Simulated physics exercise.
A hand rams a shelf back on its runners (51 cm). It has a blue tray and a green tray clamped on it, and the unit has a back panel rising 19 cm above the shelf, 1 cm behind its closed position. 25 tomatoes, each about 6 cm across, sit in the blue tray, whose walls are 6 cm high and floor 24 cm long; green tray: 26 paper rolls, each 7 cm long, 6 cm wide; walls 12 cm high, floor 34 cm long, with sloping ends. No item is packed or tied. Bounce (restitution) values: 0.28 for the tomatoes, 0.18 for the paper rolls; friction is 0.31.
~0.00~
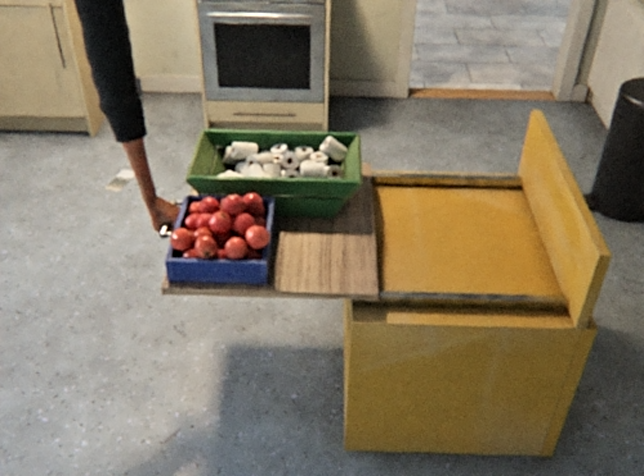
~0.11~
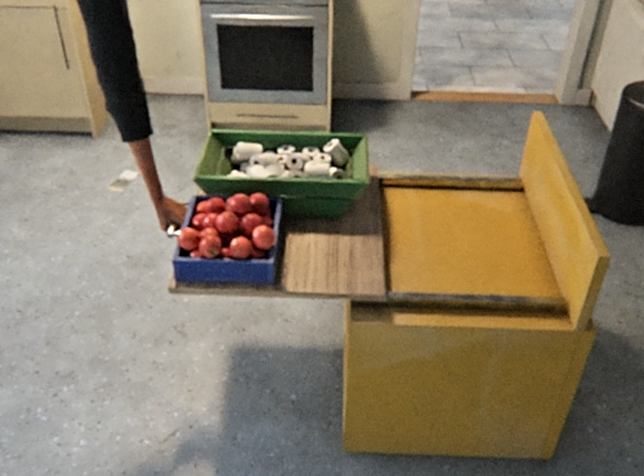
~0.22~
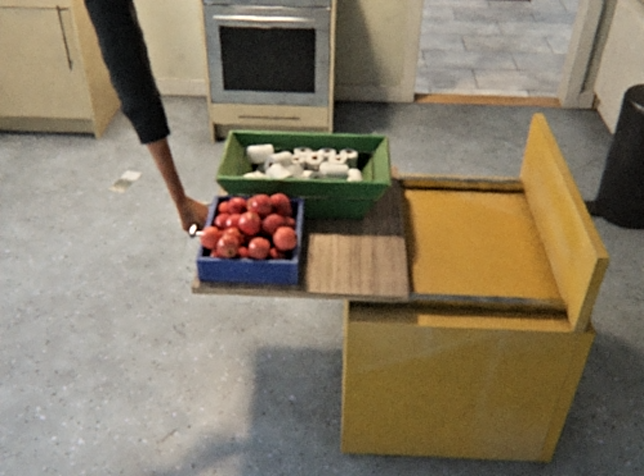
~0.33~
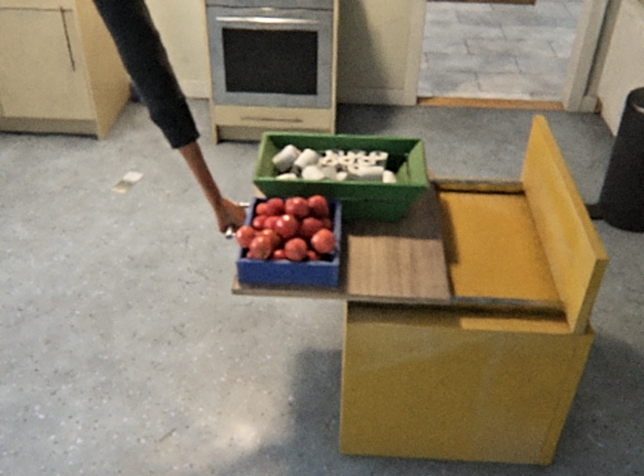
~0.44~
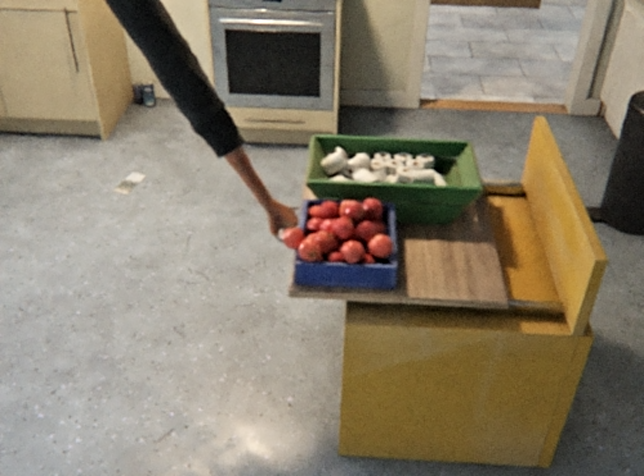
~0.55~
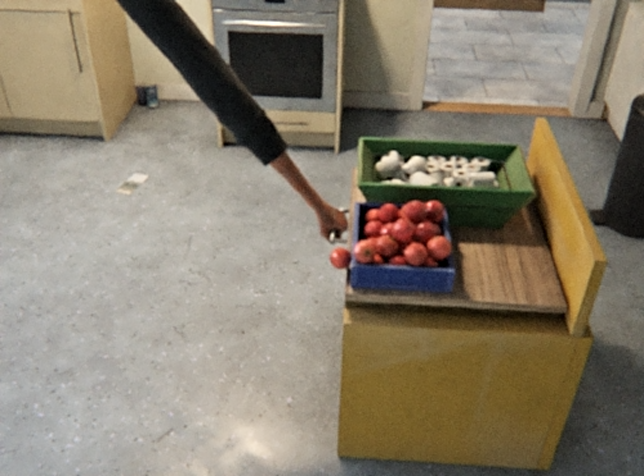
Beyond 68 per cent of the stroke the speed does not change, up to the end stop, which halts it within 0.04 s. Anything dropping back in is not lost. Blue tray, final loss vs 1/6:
Over.
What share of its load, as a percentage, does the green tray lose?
For the green tray, 0 percent.
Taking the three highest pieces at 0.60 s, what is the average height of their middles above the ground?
About 76 cm.
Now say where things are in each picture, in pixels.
In the first picture (places track the rim corner closest to us here; the camera moves round a little), blue tray (261, 262); green tray (359, 181); 0 cm pushed; all still inside.
The second picture shows blue tray (268, 262); green tray (366, 182); 2 cm pushed.
The third picture shows blue tray (292, 262); green tray (389, 183); 9 cm pushed.
The fourth picture shows blue tray (333, 264); green tray (426, 185); 20 cm pushed.
The fifth picture shows blue tray (392, 266); green tray (480, 188); 36 cm pushed; 1 out, the lowest tomato at (294, 238).
The sixth picture shows blue tray (449, 270); green tray (533, 192); 51 cm pushed; 1 out, the lowest tomato at (341, 258).
After 0.60 s, the blue tray is down by 2 of 25 and the green tray has all 26.
After 0.72 s, the blue tray is down by 5 of 25 and the green tray is down by 1 of 26.
After 0.94 s, the blue tray is down by 8 of 25 and the green tray has all 26.
Outcome (at 1.37 s), the blue tray is down by 8 of 25 and the green tray has all 26. Asked share, 8 of 25, 32 per cent.
